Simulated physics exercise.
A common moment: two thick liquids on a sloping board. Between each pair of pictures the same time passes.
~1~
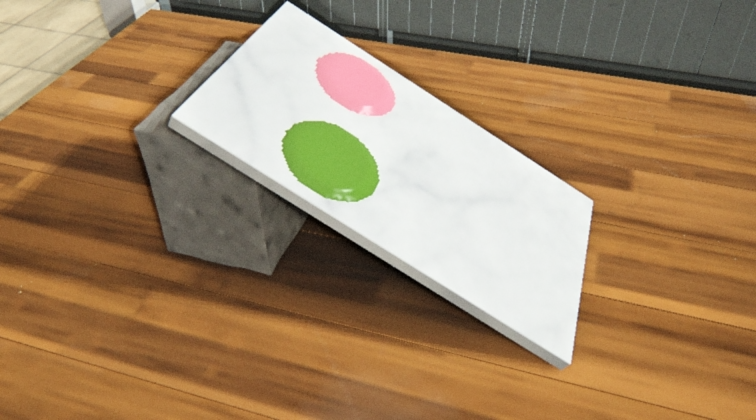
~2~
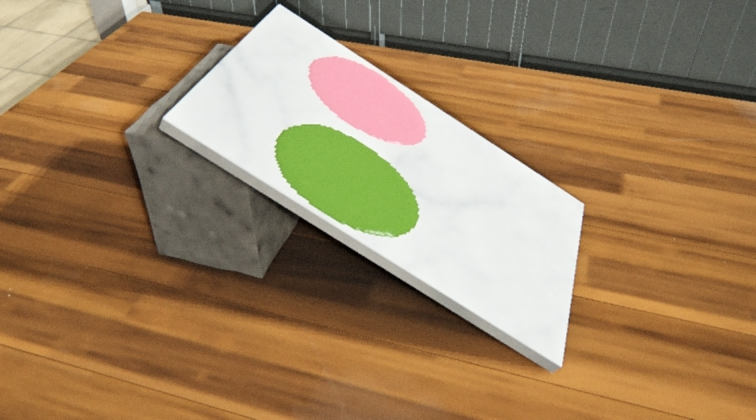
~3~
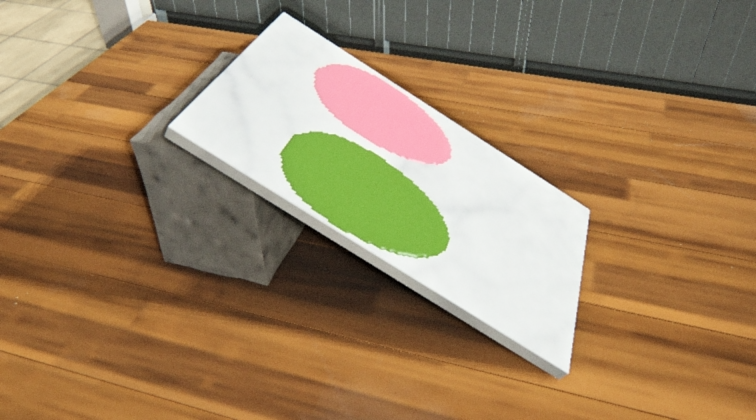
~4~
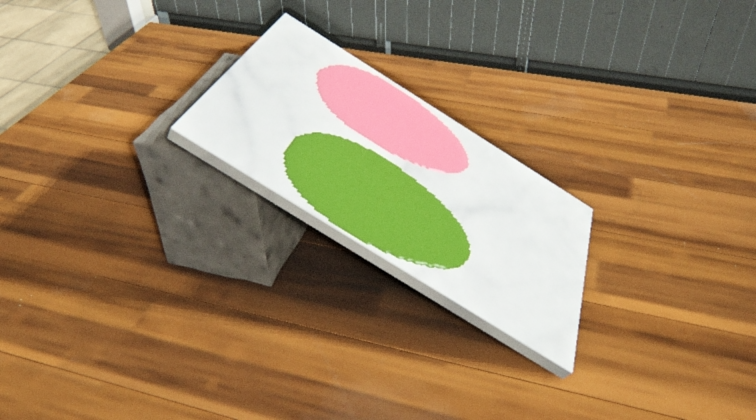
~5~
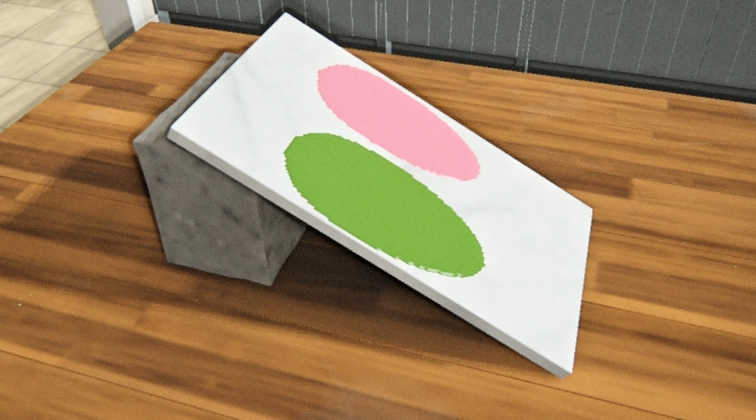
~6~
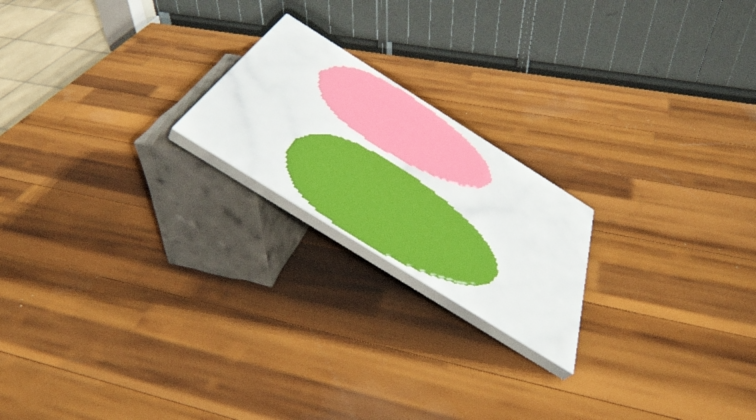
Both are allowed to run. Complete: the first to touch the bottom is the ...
Nearer one.
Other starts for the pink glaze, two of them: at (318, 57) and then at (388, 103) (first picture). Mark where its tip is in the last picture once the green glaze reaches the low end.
First try near (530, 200), second try near (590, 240).
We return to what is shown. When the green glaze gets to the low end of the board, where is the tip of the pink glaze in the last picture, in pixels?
The tip is near (552, 218) in the last view.
Soon after, the green glaze is close to the edge; the pink glaze is three quarters of the way down.
In the end, the green glaze is at the low edge; the pink glaze is close to the edge.
